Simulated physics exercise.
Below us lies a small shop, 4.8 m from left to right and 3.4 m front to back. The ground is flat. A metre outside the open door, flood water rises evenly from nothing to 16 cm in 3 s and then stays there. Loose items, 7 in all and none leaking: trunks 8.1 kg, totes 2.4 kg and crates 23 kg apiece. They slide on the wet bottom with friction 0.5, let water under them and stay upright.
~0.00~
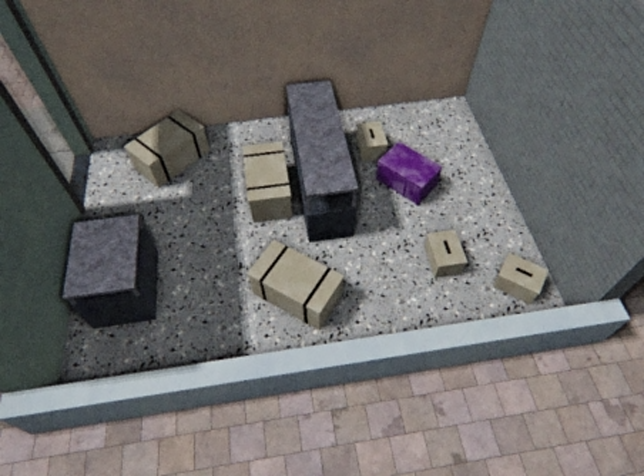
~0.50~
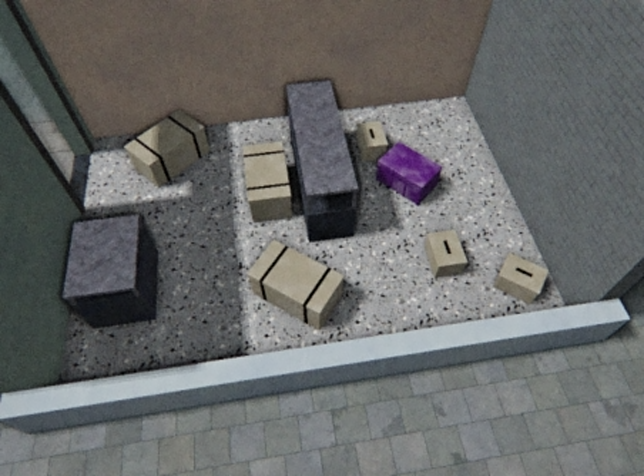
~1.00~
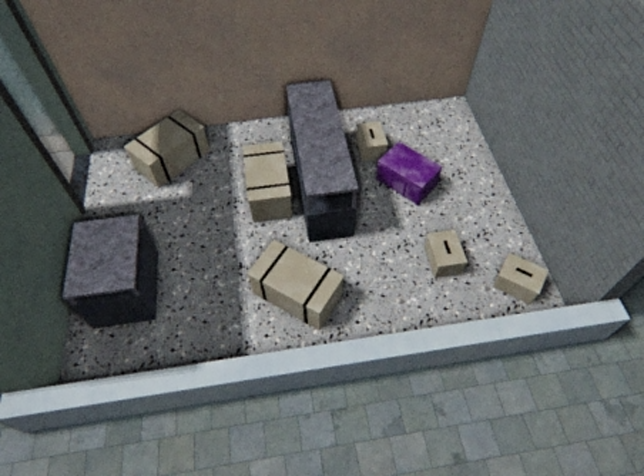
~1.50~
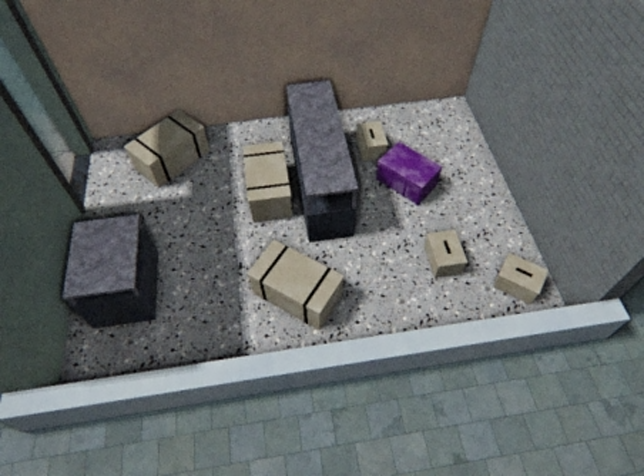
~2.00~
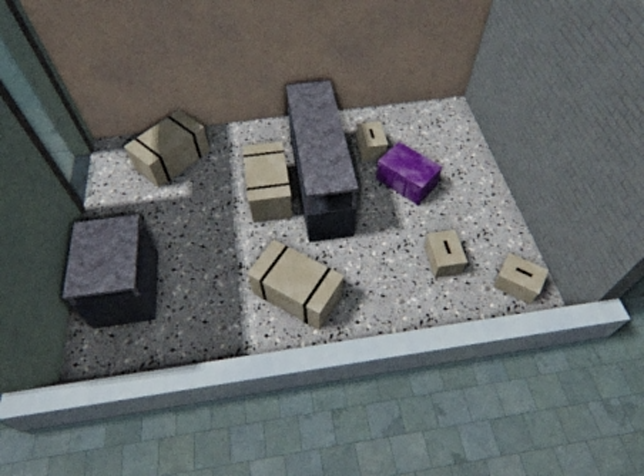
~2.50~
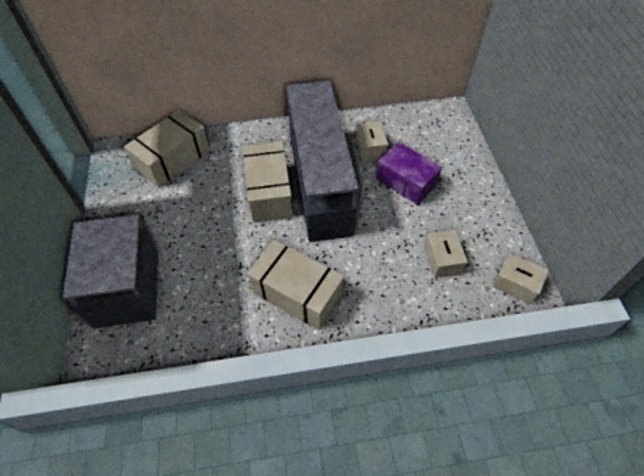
A bright purple crate sits right of a long dark grey block in a small walled shop seen from above, its speckled floor partly shaded. Tan boxes, some with black bands, lie around them, and another dark block stands at left behind a pale low front wall. The paving outside turns from pinkish to grey to blue-green, a bluish tint reaches the floor at upper left, and the objects and camera stay still.
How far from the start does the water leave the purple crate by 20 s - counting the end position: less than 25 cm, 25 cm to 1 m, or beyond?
Purple crate barely shifts.
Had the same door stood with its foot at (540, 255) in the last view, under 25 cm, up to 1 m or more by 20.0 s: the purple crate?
In that case the purple crate stays put.
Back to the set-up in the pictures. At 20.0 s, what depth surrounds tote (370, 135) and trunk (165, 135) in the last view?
Roughly 8 and 10 cm.
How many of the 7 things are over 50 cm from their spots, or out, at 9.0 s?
By then 3.
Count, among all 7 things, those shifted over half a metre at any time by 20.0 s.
6 of them.
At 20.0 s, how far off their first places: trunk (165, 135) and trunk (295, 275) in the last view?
In turn: 250 cm, 140 cm.
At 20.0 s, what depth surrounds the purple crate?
About 8 cm.
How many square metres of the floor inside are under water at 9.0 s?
Some 14 m2.
After 4.0 s the purple crate is near (410, 164), 0.0 m from its start, aground; 1 afloat.
After 9.0 s the purple crate is near (410, 164), 0.0 m from its start, aground; 4 afloat.
After 16.0 s the purple crate is near (410, 164), 0.0 m from its start, aground; 6 afloat.
After 20.0 s the purple crate is near (410, 164), 0.0 m from its start, aground; 6 afloat.
